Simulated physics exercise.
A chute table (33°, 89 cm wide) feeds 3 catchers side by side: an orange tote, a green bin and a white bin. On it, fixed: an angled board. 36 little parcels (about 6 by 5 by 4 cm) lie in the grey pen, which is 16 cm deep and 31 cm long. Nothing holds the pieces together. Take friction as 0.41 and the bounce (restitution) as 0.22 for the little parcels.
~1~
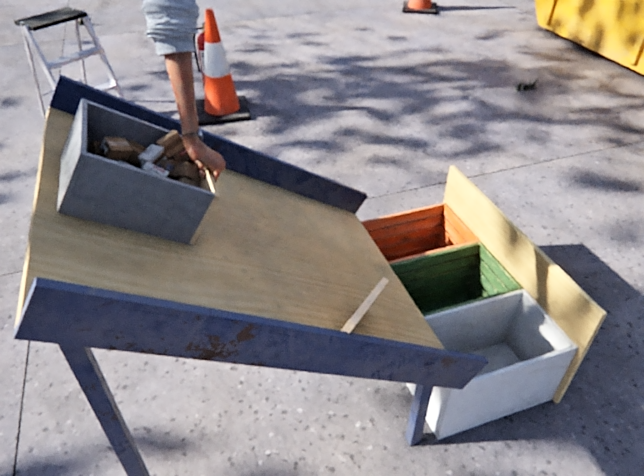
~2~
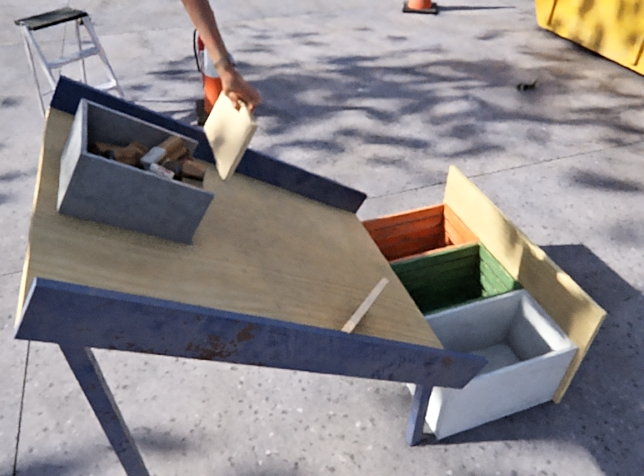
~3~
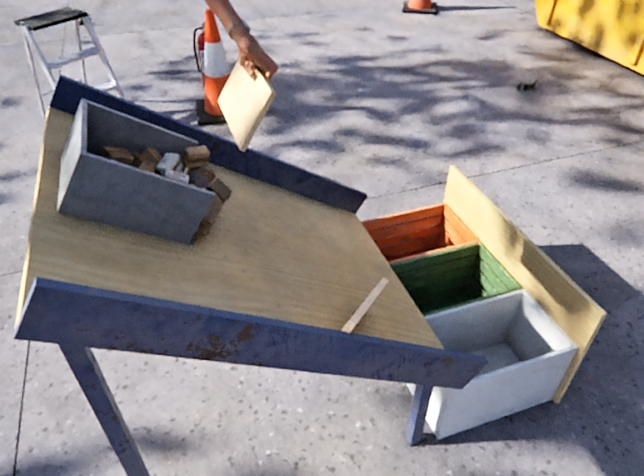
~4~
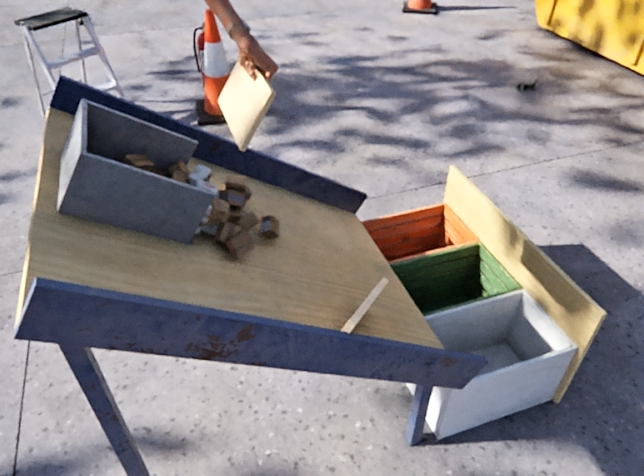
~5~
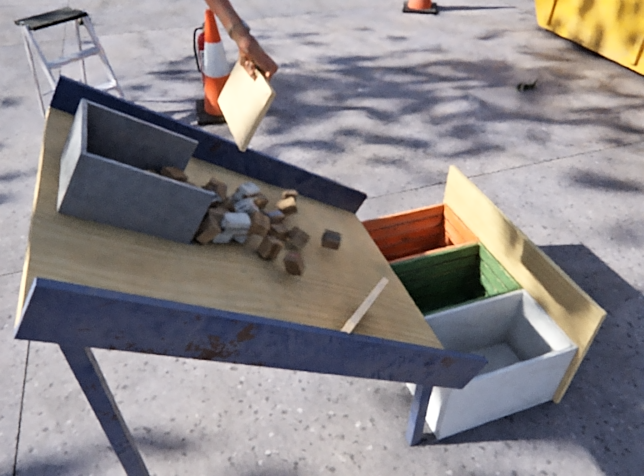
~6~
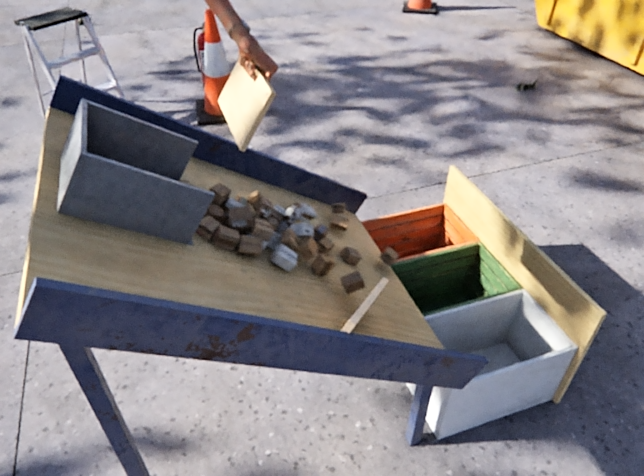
On sunlit concrete, a hand lifting a panel from a grey pen on a sloping table, small blocks sliding out down the slope.
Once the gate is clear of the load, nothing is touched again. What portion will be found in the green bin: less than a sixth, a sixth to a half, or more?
Ending in the green bin: Upwards of half of them.
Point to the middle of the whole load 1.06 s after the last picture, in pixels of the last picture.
Around (460, 305).
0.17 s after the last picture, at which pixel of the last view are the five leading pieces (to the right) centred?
Near (417, 270).
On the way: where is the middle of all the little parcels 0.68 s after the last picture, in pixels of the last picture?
Near (456, 307).
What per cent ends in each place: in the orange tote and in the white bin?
About 30 and 5 per cent.
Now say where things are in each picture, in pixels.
In the first frame (we follow the rim corner now nearest the camera), grey pen at (87, 154); green bin at (412, 319); nothing out yet.
In the second frame, grey pen at (87, 154).
In the third frame, grey pen at (87, 154); 10 out.
In the fourth frame, grey pen at (87, 154); 18 out, the lowest parcel at (271, 227).
In the fifth frame, grey pen at (87, 154); 30 out, the lowest parcel at (331, 240).
In the sixth frame, grey pen at (87, 154); green bin at (412, 319); 36 out, the lowest parcel at (389, 257).
Then, 0.17 s after the last picture, 2 in the orange tote, 2 in the green bin and 32 on the slope.
Then, 0.38 s after the last picture, 4 in the orange tote, 9 in the green bin, 1 in the white bin, 14 on the slope and 8 in the air.
Then, 0.68 s after the last picture, 11 in the orange tote, 23 in the green bin, 1 in the white bin and 1 in the air.
Final count (1.06 s after the last picture), 11 in the orange tote, 24 in the green bin and 1 in the white bin. Asked share, 24 of 36, 67 per cent.
